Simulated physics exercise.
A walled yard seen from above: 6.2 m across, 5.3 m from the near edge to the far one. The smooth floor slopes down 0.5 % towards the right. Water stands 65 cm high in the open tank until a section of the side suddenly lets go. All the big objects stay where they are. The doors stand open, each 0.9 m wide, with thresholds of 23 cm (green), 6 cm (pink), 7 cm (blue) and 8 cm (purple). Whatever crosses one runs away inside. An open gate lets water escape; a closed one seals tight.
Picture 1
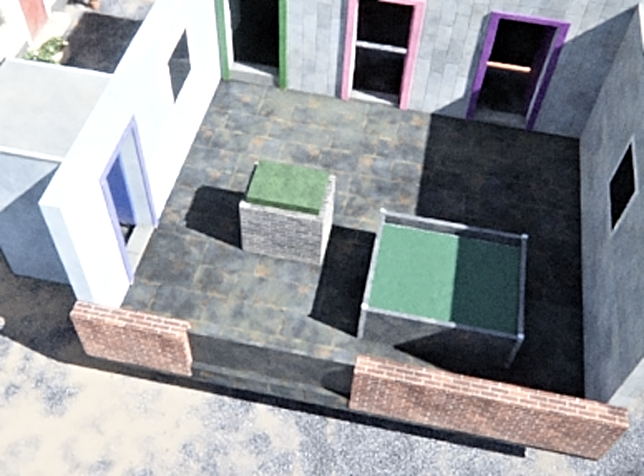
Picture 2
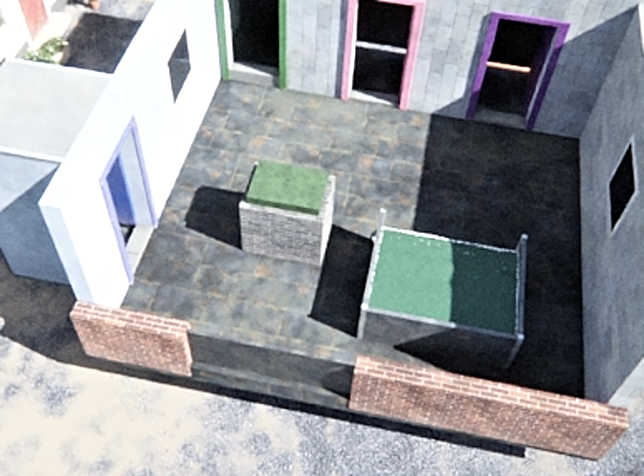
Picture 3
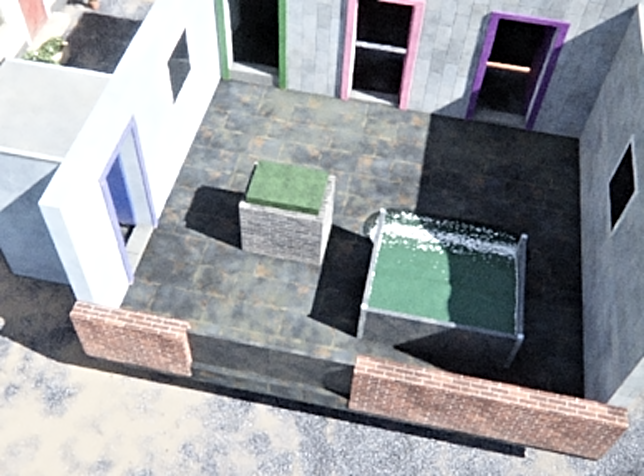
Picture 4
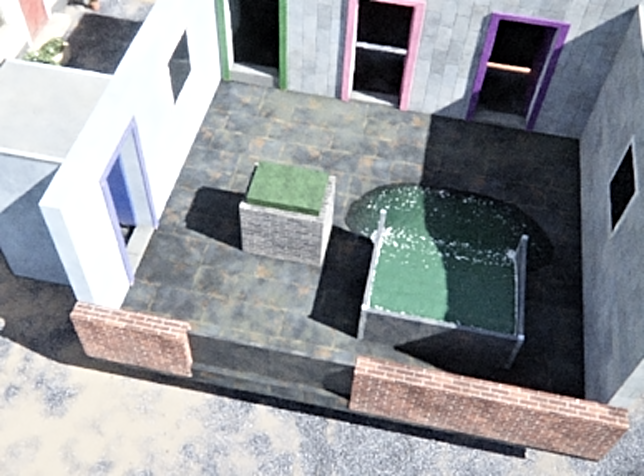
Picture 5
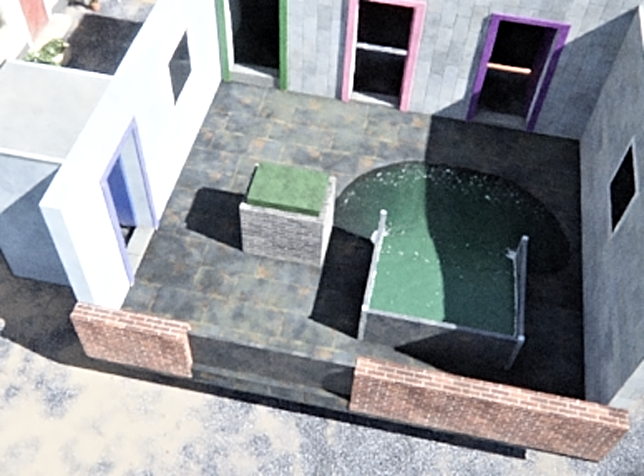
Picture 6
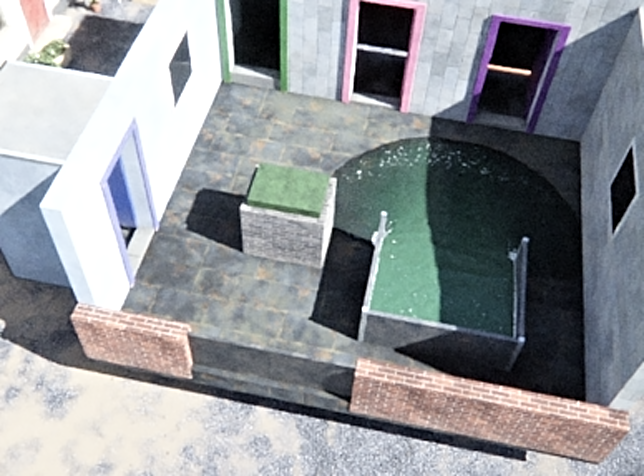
The clip opens on a walled yard seen from above, with a still, green-watered open tank beside a smaller grass-topped block. The tank's far side disappears and water pours out through the gap, foaming white at first. It then spreads across the dark floor in a widening rounded sheet toward the doorways.
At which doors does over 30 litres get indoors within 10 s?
Door by door: At the green door it does not reach the limit; at the pink door it exceeds the limit; at the blue door it keeps below the limit; at the purple door it passes the limit.
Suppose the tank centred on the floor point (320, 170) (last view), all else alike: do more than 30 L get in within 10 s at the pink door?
Against that limit: Pink over.
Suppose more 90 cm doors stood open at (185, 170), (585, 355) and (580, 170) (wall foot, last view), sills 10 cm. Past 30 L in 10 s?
In turn: Not over, not over, over.
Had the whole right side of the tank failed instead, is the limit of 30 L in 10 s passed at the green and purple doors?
Against that limit: Green below, purple past it.
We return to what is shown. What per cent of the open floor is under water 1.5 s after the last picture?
About 45 per cent.
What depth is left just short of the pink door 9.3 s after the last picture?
Roughly 5.0 cm deep.
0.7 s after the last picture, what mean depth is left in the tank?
Roughly 26 cm on average.
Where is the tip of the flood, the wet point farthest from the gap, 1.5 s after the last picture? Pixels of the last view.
At about (261, 90).
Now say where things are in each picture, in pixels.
In the first picture, the open tank at (447, 275) is whole and still, 65 cm deep.
In the second picture, the front is at (374, 240), 1.1 m from the gap on the open tank's far side; 0.5 m2 of floor is under water; 65 cm left at the back of the open tank.
In the third picture, the front is at a hidden place, 1.2 m from the gap on the open tank's far side; 1.4 m2 of floor is under water; 64 cm left at the back of the open tank.
In the fourth picture, water pours out on the open tank's far side and has run 1.6 m, to (366, 199); typically 10 cm deep outside, 57 cm at the open tank's back.
In the fifth picture, the front is at (517, 189), 1.9 m from the gap on the open tank's far side; 4.8 m2 of floor is under water; 55 cm left at the back of the open tank.
In the sixth picture, water pours out on the open tank's far side and has run 2.5 m, to (432, 141); typically 6 cm deep outside, 53 cm at the open tank's back.
Then, 0.7 s after the last picture water covers 40 % of the floor and is deepest (34 cm) near (456, 123); green door not reached, pink door 8 cm at the sill, 5 L in, blue door not reached, purple door 11 cm at the sill, 42 L in.
Then, 1.5 s after the last picture water covers 45 % of the floor and is deepest (32 cm) near (552, 139); green door not reached, pink door 18 cm at the sill, 53 L in, blue door not reached, purple door 27 cm at the sill, 152 L in.
Then, 2.8 s after the last picture water covers 50 % of the floor and is deepest (22 cm) near (221, 83); green door 10 cm at the sill, 0 L in, pink door 12 cm at the sill, 105 L in, blue door not reached, purple door 17 cm at the sill, 263 L in.
Then, 5.3 s after the last picture water covers 80 % of the floor and is deepest (12 cm) near (534, 422); green door 10 cm at the sill, 0 L in, pink door 7 cm at the sill, 125 L in, blue door 3 cm at the sill, 0 L in, purple door 7 cm at the sill, 295 L in.
Then, 9.3 s after the last picture water covers 95 % of the floor and is deepest (10 cm) near (323, 379); green door 5 cm at the sill, 0 L in, pink door 5 cm at the sill, 126 L in, blue door 4 cm at the sill, 0 L in, purple door 4 cm at the sill, 296 L in.
